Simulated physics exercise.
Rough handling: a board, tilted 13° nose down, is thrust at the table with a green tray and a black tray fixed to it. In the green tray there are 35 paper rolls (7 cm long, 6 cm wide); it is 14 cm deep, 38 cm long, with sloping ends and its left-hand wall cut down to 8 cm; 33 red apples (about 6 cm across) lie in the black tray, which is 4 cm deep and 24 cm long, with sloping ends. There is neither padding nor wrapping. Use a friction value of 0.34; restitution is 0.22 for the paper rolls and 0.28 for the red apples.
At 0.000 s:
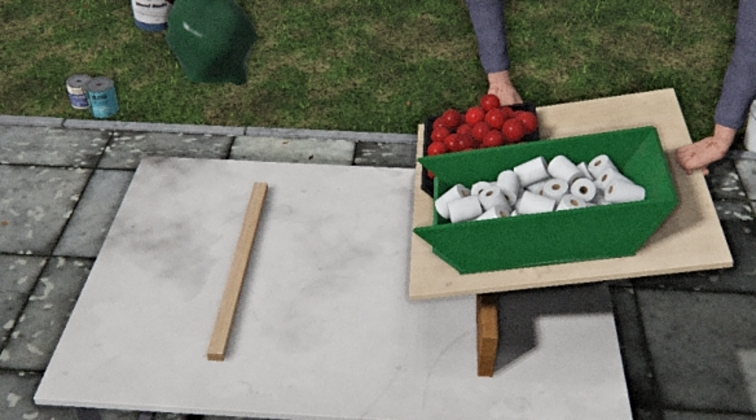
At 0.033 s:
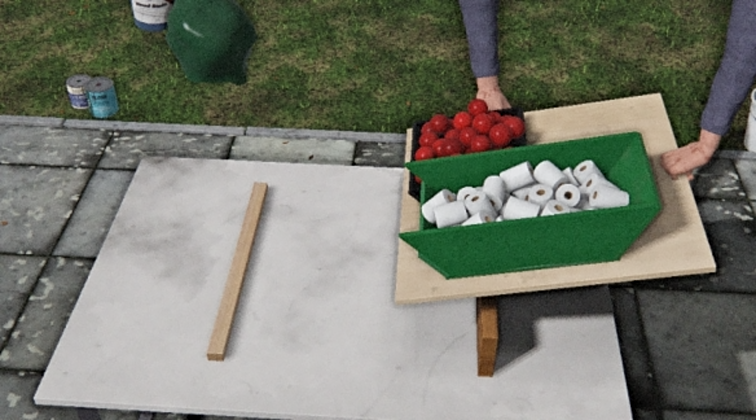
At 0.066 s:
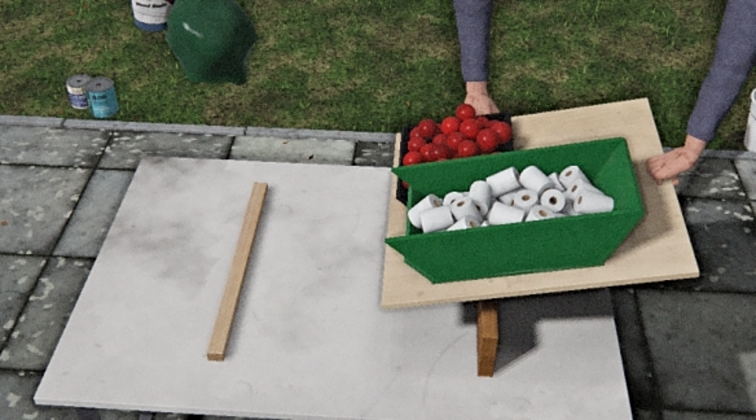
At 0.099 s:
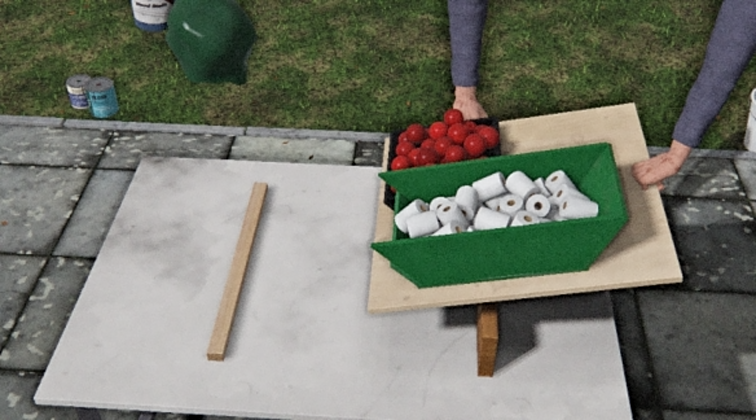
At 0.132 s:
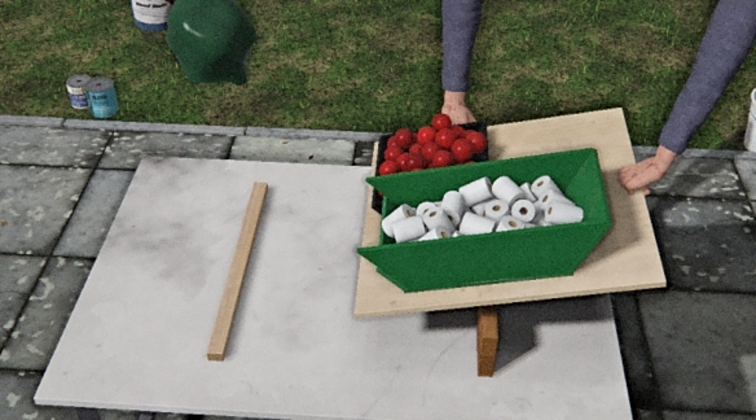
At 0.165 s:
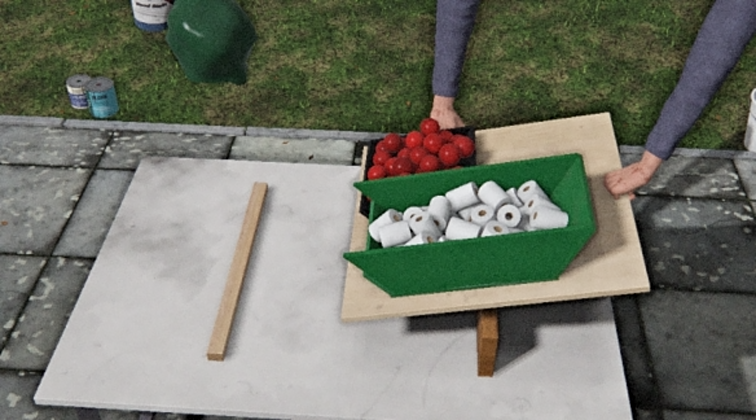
Two hands slid a wooden board, carrying a green tray of white paper rolls and a black tray of red apples, steadily leftward over a pale tabletop where two wooden strips stayed put.
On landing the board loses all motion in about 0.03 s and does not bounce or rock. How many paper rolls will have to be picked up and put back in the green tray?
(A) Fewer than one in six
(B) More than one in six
Fewer than one in six.
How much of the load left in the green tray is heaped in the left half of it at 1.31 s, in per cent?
Roughly 70 percent of the remaining load.
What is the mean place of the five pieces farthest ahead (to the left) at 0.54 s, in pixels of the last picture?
Near (271, 201) in pixels.
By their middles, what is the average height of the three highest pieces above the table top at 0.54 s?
Around 22 centimetres.
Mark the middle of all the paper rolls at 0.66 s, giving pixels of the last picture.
Their middle is around (319, 279).
After 0.46 s, it lands.
After 0.54 s, 0 of 35 out of the green tray and 0 of 33 out of the black tray.
After 0.66 s, 0 of 35 out of the green tray and 3 of 33 out of the black tray.
After 0.88 s, 1 of 35 out of the green tray and 6 of 33 out of the black tray.
Outcome (at 1.31 s), 2 of 35 out of the green tray and 6 of 33 out of the black tray. Asked share, 2 of 35, 6 per cent.
